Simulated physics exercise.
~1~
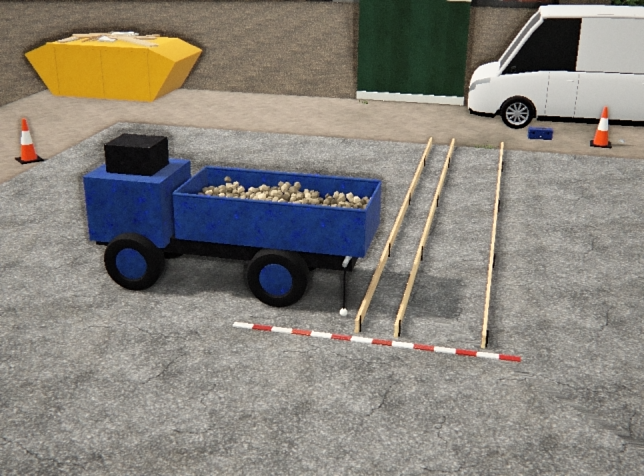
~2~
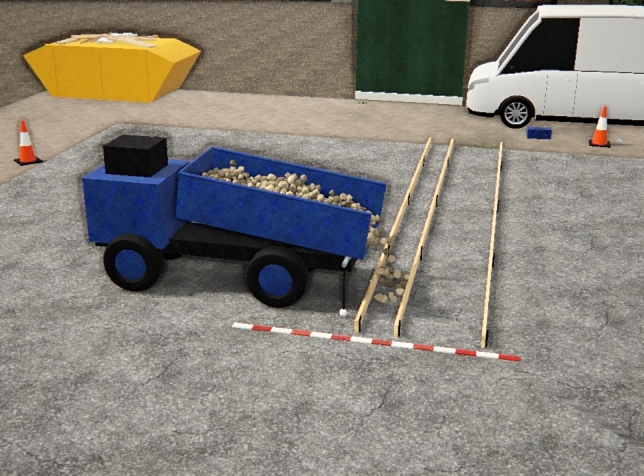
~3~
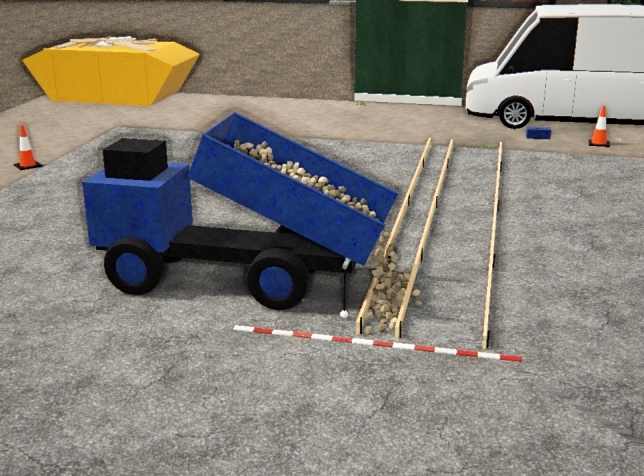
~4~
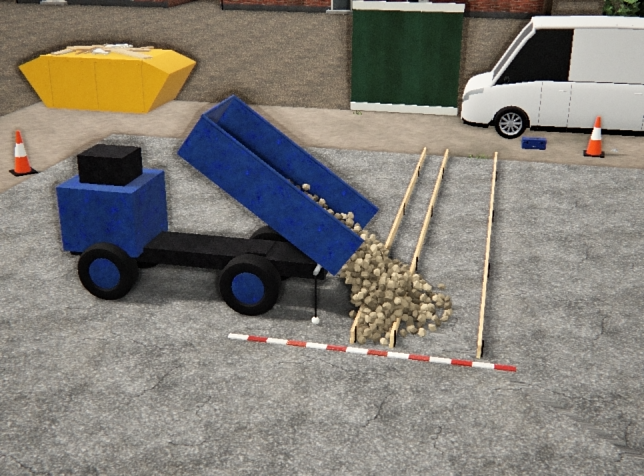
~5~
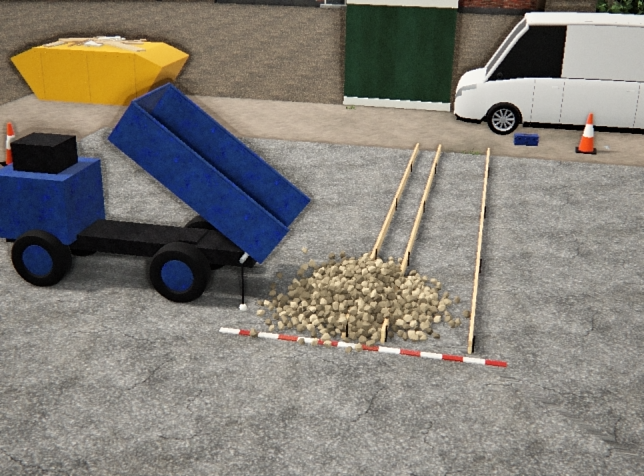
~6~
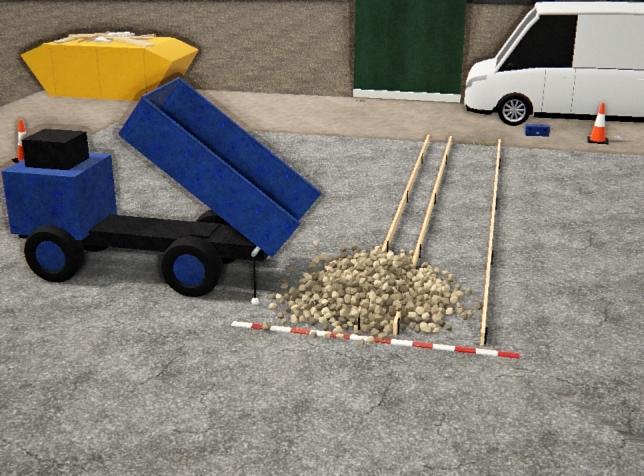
Paved yard with blue tipper raising its body, spilling stones over wooden boards and pulling left, leaving a low, spread heap.
